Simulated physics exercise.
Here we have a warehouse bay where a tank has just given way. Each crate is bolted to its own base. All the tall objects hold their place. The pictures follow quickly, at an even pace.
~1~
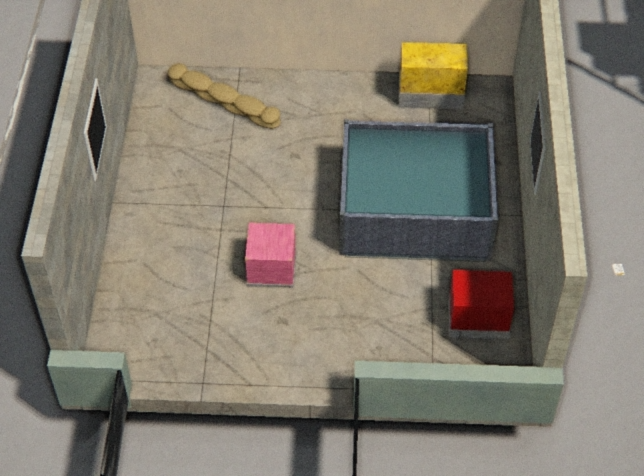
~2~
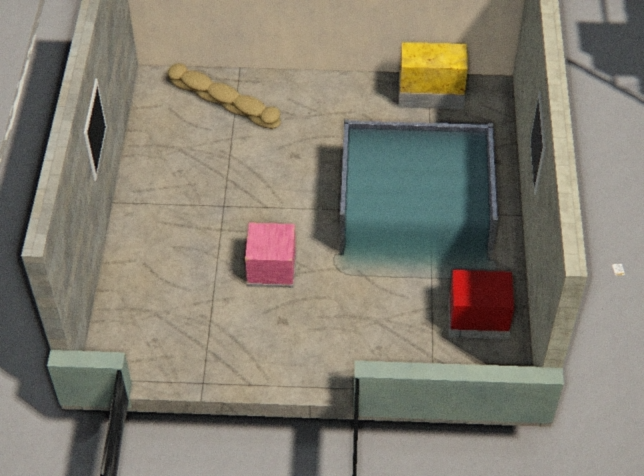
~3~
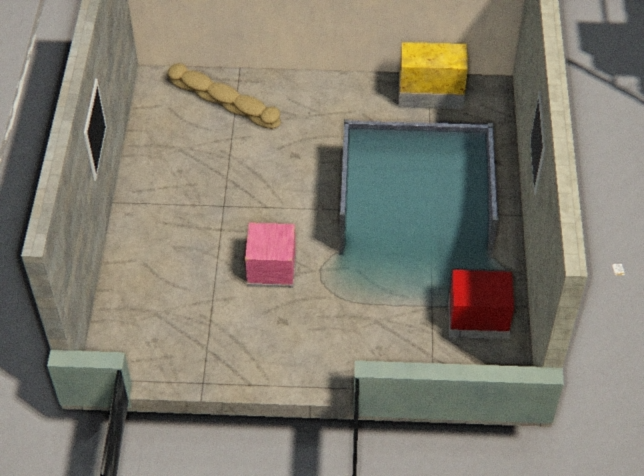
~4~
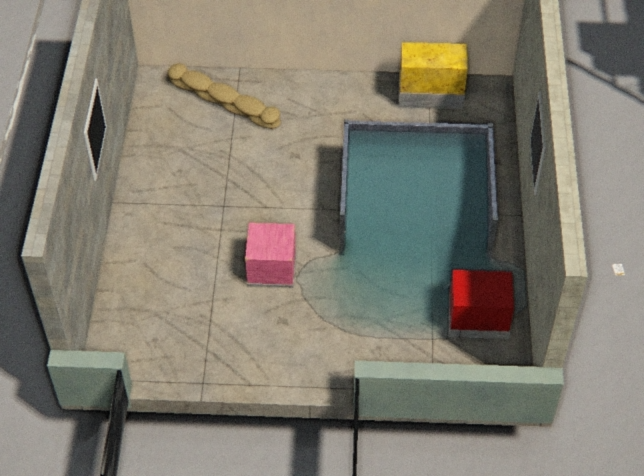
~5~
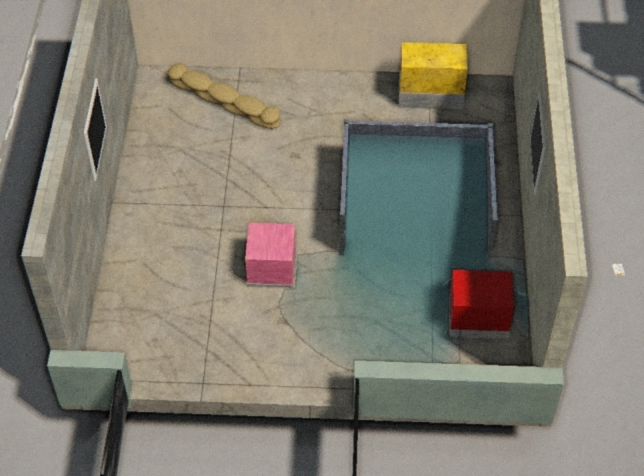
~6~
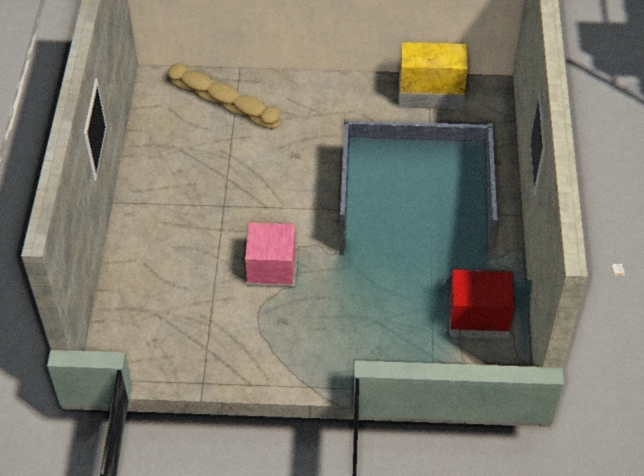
Walled bay with a water tank losing its front side, water spreading across the floor around a red block and past a pink one.
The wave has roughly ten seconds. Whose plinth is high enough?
One by one: The yellow crate keeps dry; the pink crate is soaked; the red crate is soaked.
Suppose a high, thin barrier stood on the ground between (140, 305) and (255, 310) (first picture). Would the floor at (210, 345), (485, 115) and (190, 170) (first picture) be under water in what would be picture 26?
As listed: Under water, awash, clear.
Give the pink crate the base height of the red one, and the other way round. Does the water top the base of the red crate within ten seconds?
Red crate gets wet.
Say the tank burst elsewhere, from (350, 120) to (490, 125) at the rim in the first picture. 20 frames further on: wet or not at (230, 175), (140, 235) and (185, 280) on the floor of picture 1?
In turn: Covered, covered, free of water.
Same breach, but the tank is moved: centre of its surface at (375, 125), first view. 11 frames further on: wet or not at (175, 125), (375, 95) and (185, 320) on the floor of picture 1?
In that order: Not flooded, clear, free of water.
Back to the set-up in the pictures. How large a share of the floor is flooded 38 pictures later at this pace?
Close to 80 %.
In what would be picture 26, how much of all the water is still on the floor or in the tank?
Roughly 74 per cent.
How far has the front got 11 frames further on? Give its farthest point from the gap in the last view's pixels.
Roughly at (149, 383).
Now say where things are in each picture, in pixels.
The first picture shows the water tank at (418, 173) is whole and still.
In the second picture, water pours out at (416, 240) and has run to (338, 258).
In the third picture, water pours out at (416, 244) and has run to (328, 281).
In the fourth picture, water pours out at (416, 245) and has run to (310, 295).
In the fifth picture, the front is at a hidden place, out from the gap at (416, 246).
In the sixth picture, water pours out at (416, 246) and has run to a hidden place.
A moment on, water covers 30 % of the floor; the yellow crate not reached, the pink crate water round its plinth, the red crate water round its plinth.
Next, water covers 35 % of the floor; the yellow crate water round its plinth, the pink crate water round its plinth, the red crate water round its plinth.
Then, water covers 45 % of the floor; the yellow crate water round its plinth, the pink crate water round its plinth, the red crate water round its plinth.
Later, water covers 80 % of the floor; the yellow crate water round its plinth, the pink crate water round its plinth, the red crate water round its plinth.
In the end, water covers 100 % of the floor; the yellow crate stayed above the water, the pink crate was topped, the red crate was topped.
